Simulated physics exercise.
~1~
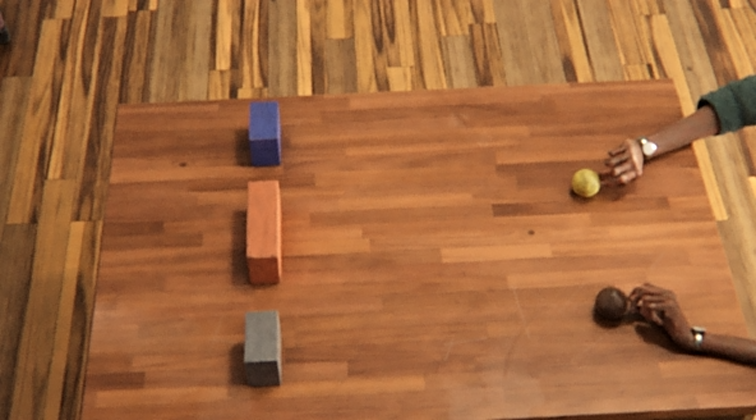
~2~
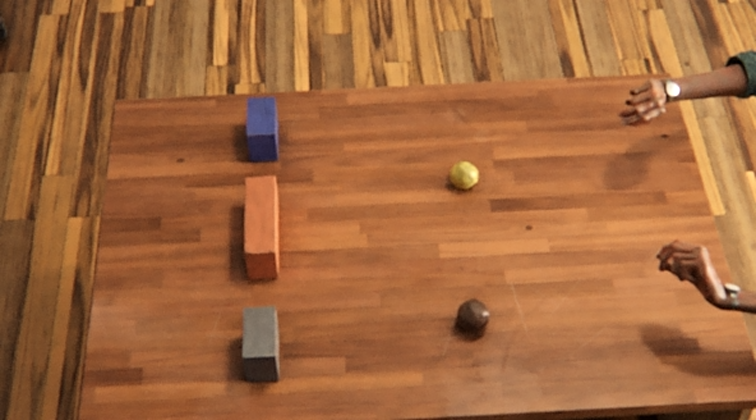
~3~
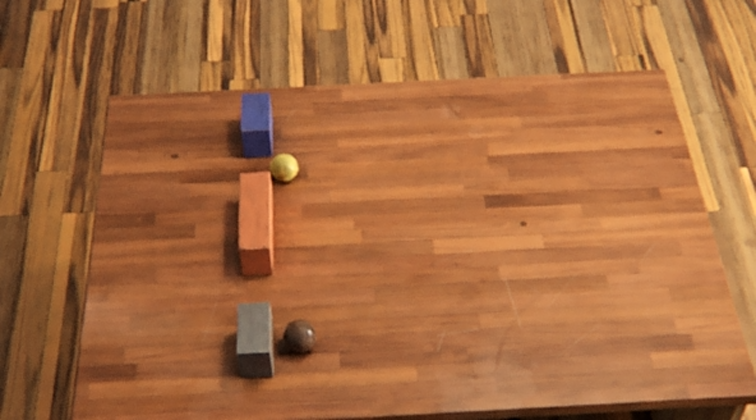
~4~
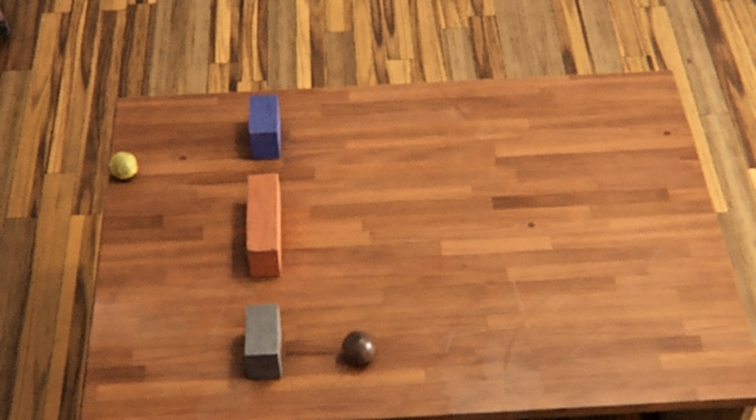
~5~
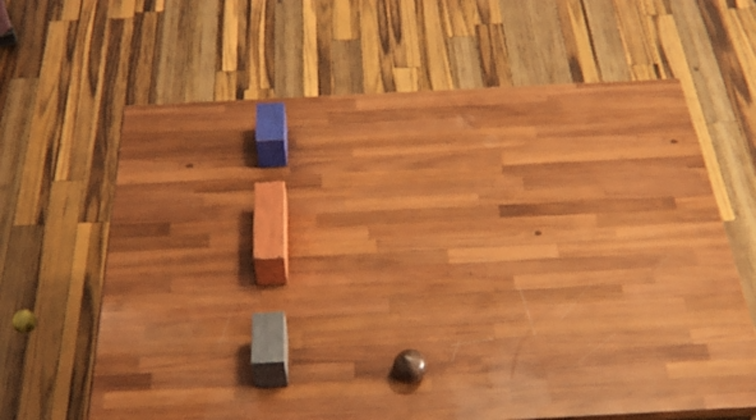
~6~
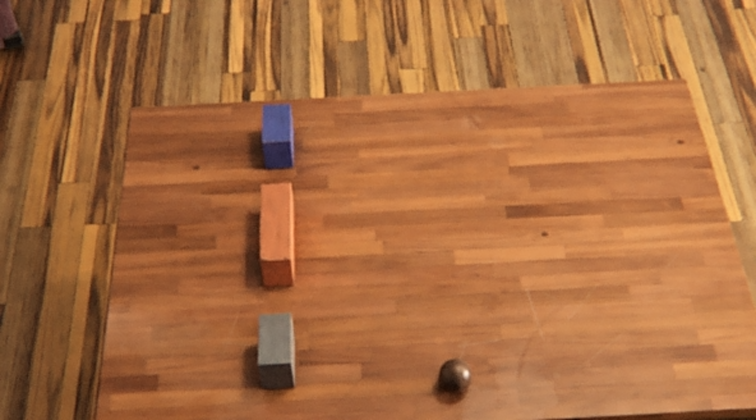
A yellow ball and a dark brown, roundish object leave two hands at the right side of a wooden table, seen from above on a striped wood floor. Along the left stand three blocks, blue at the top, orange in the middle and grey at the bottom, with gaps between them. The hands draw back as both things roll left. The yellow ball slips between the blue and orange blocks, while the brown one meets the grey block and bounces back. The ball rolls off the left edge, drops towards the floor and goes out of sight, and the brown one drifts right, still on the table.
